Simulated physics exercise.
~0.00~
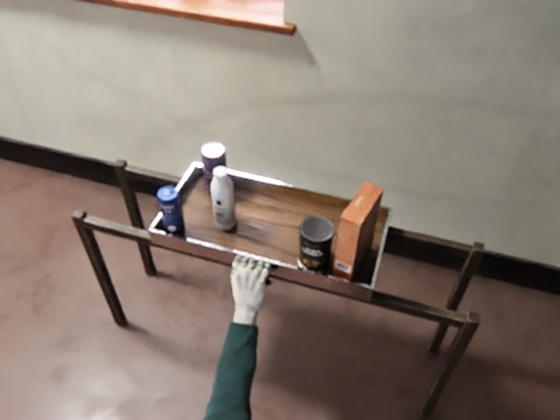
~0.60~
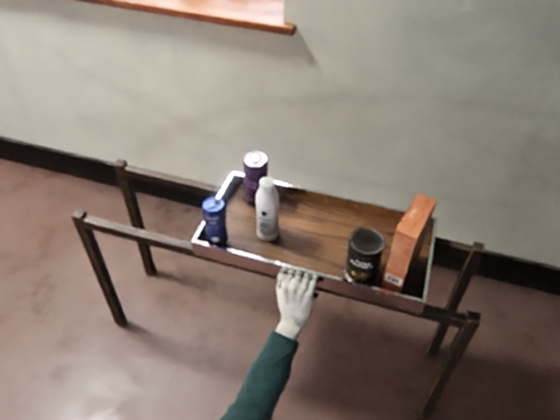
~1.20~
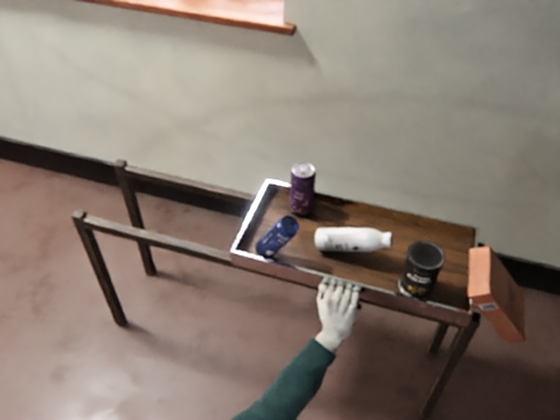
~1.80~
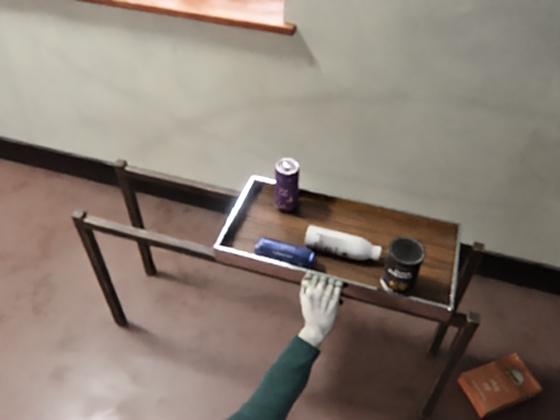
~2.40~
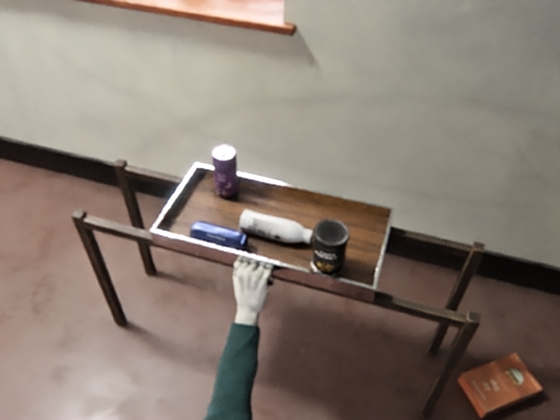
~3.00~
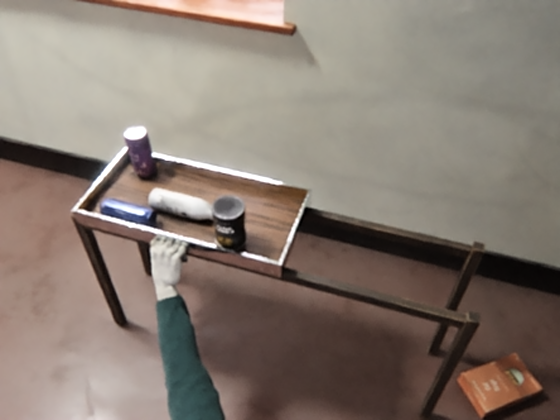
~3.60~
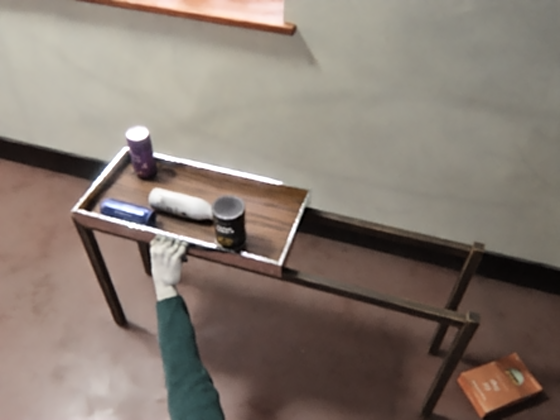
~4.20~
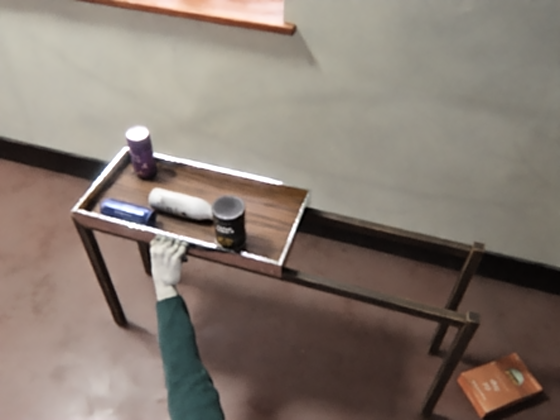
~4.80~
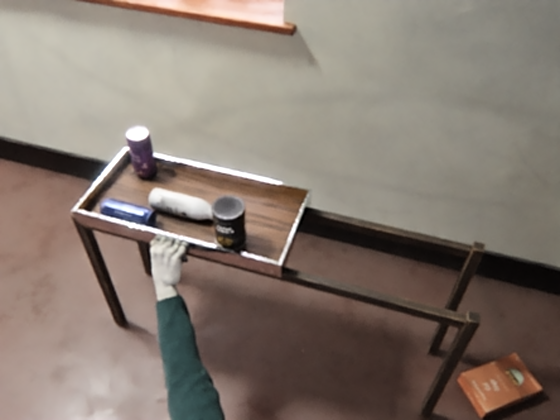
In a room with a reddish floor and a pale wall, seen from above, a low-rimmed wooden tray sits on a dark frame. It holds a blue can and purple can at left, a white bottle beside them, and a black tin and orange packet at right. A green-sleeved arm pushes the tray right; at the end the packet tips over the edge, the bottle falls and the blue can leans, then topples. The hand moves the tray fully left, where it rests, bottle and blue can lying, purple can and tin upright, packet on the floor.
